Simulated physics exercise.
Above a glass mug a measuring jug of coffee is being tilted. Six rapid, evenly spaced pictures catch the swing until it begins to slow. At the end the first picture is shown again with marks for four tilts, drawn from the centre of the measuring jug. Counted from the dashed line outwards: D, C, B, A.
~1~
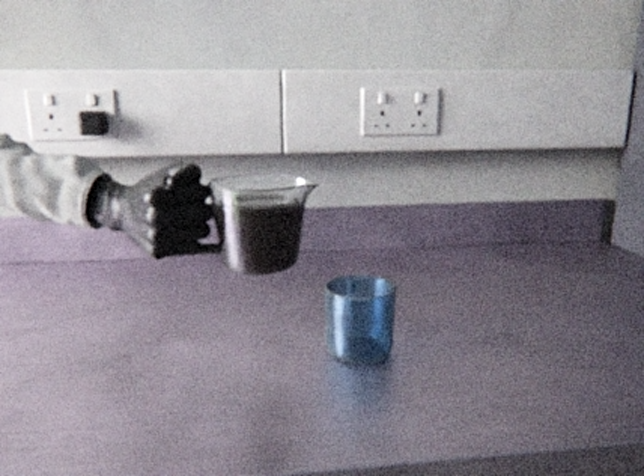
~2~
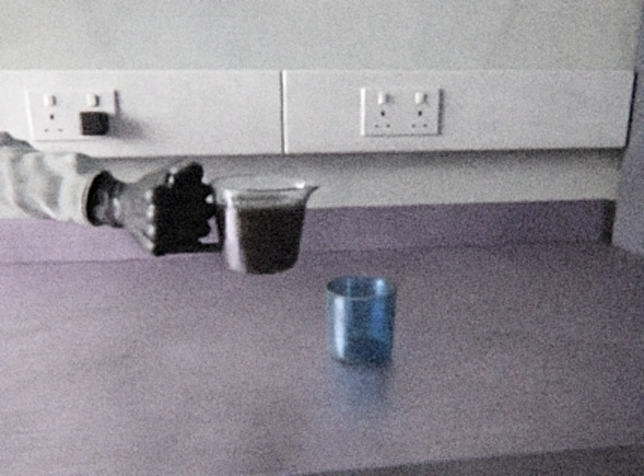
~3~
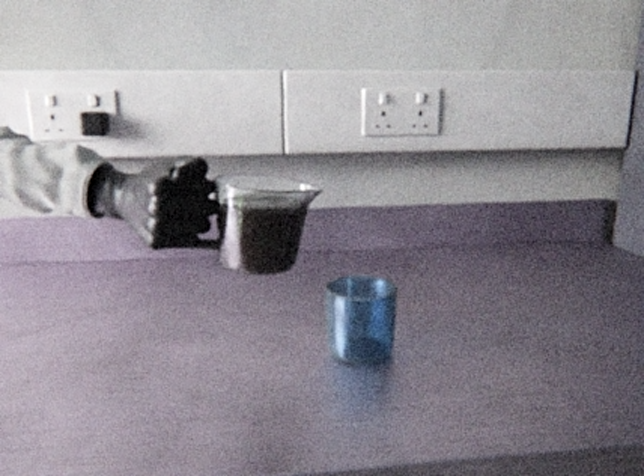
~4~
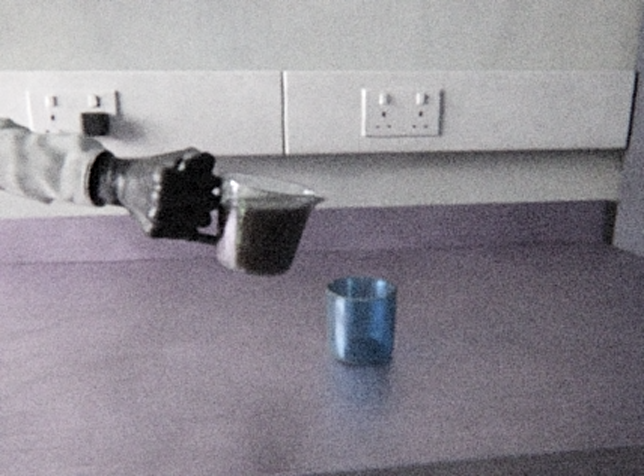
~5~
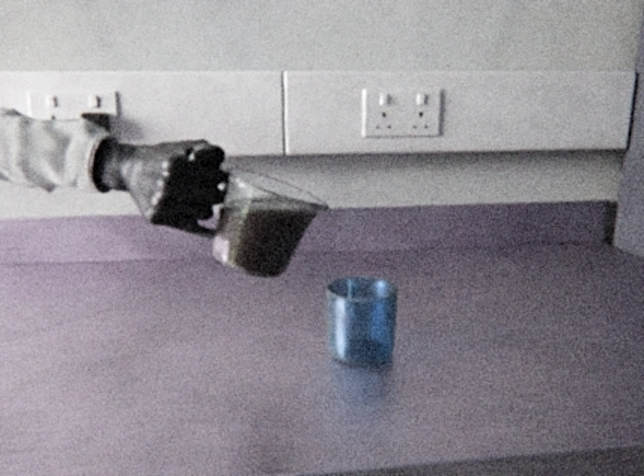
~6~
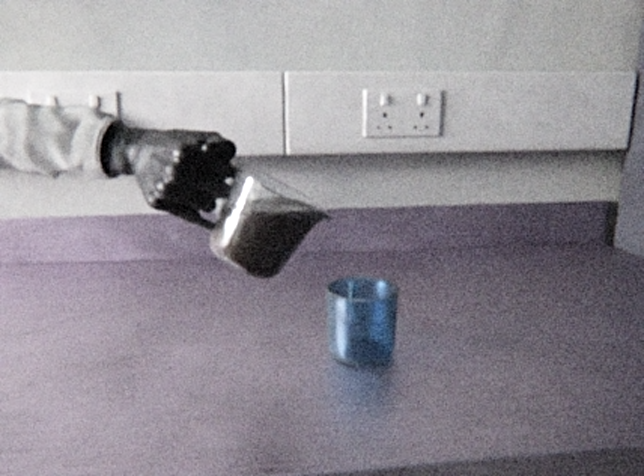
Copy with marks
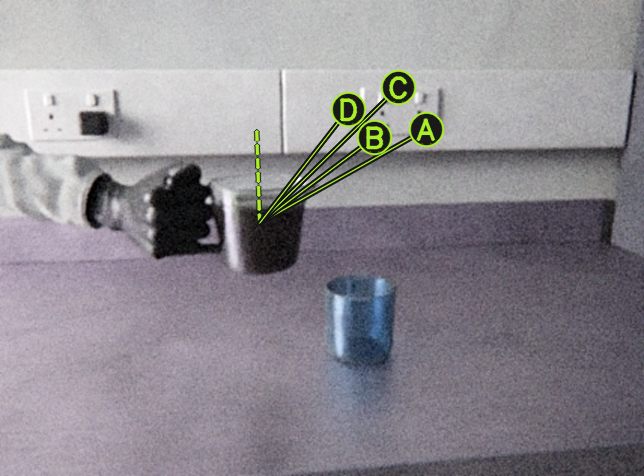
A gloved hand gradually tilts a clear jug of dark liquid rightward above a blue cup.
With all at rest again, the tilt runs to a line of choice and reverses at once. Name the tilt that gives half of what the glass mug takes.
B.
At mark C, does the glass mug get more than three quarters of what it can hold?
No, it does not.
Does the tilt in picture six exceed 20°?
Yes, it does.
On the marked copy, A at (411, 137); B at (360, 147); C at (385, 99); D at (338, 122).
With A, the glass mug ends with about 64 % of what it can hold.
With B, the glass mug ends with about 48 % of what it can hold.
With C, the glass mug ends with about 34 % of what it can hold.
With D, the glass mug ends with about 20 % of what it can hold.
